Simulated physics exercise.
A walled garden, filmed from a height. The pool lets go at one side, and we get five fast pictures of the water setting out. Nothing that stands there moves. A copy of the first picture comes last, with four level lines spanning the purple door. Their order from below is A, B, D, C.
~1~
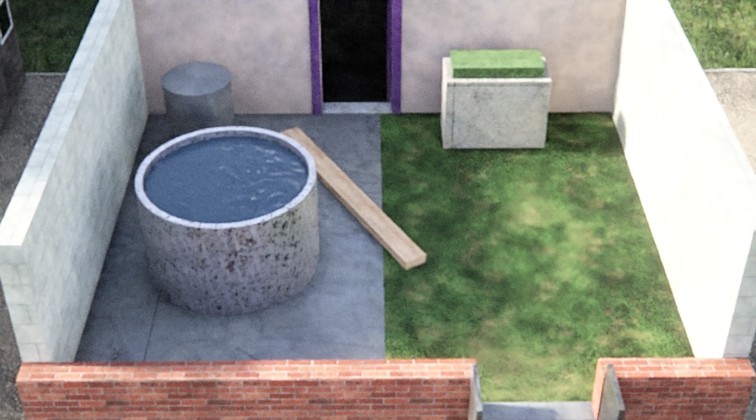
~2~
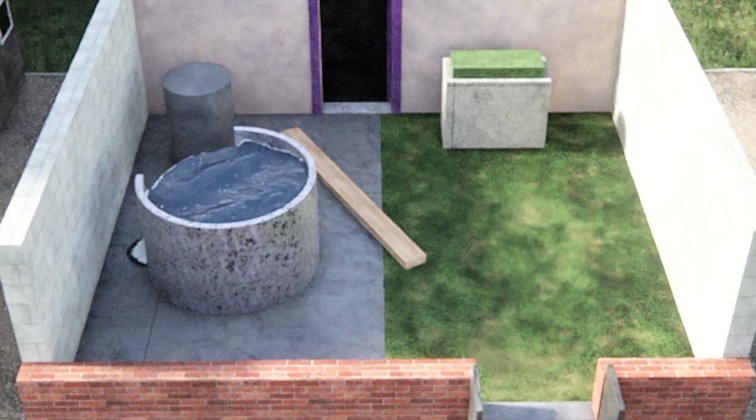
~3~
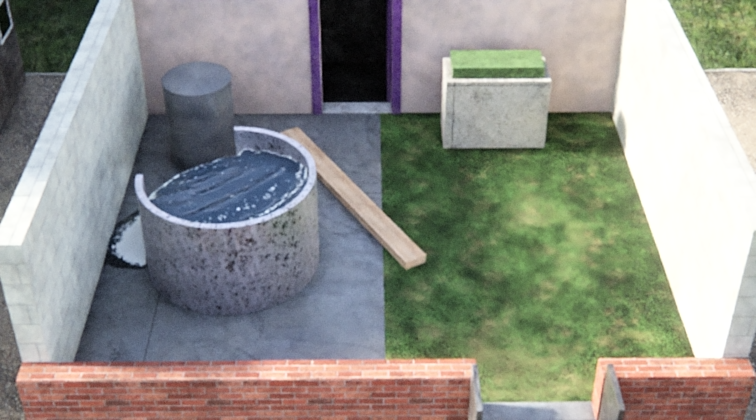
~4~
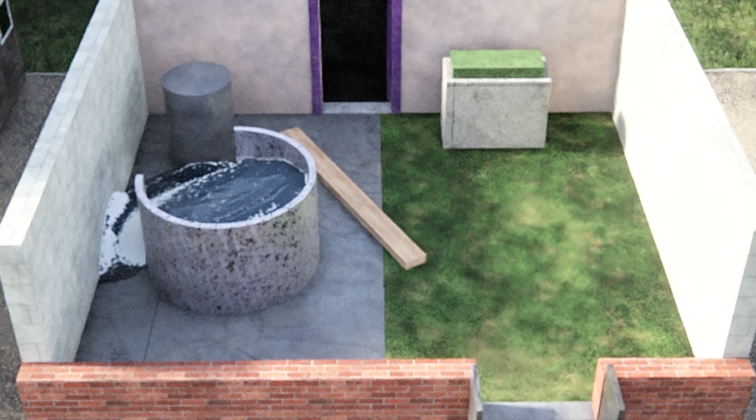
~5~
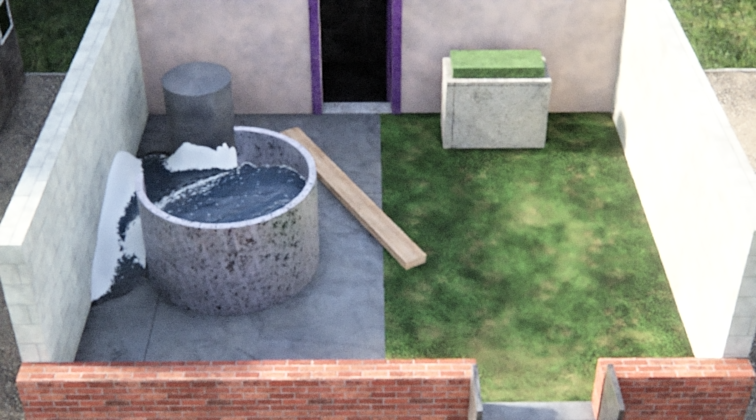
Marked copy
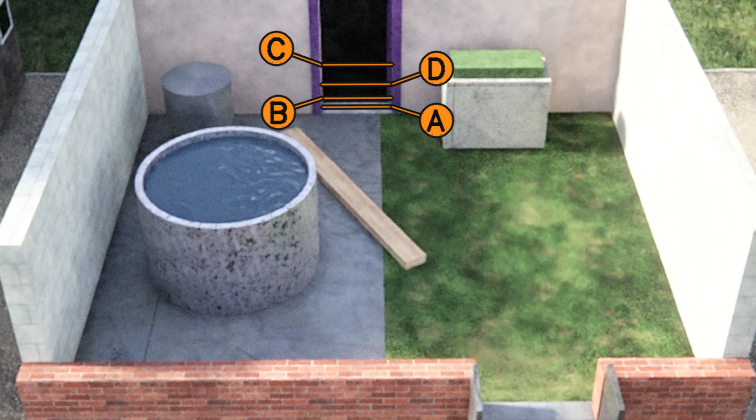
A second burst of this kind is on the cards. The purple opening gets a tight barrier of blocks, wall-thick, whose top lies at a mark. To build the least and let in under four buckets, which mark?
A.
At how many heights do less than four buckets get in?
All of them.
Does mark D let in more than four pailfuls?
No, that is safe.
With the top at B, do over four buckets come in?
No, that is safe.
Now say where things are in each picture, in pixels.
Water in the pool at rest, its middle at (227, 181); foot of the purple doorway at (357, 113); open gate at (538, 355), in the first picture.
In the second picture, 2 % of the ground under water, visible out to (139, 260).
In the third picture, 4 % of the ground under water, visible out to (111, 237).
In the fourth picture, 7 % of the ground under water, visible out to (106, 274).
In the fifth picture, 11 % of the ground under water, visible out to (103, 271).
In orange, A at (357, 106); B at (357, 98); C at (356, 64); D at (356, 84); from the bottom up A, B, D, C.
For mark A, a splash gets over, under a bucket.
For mark B, nothing gets over.
For mark C, nothing gets over.
For mark D, nothing gets over.
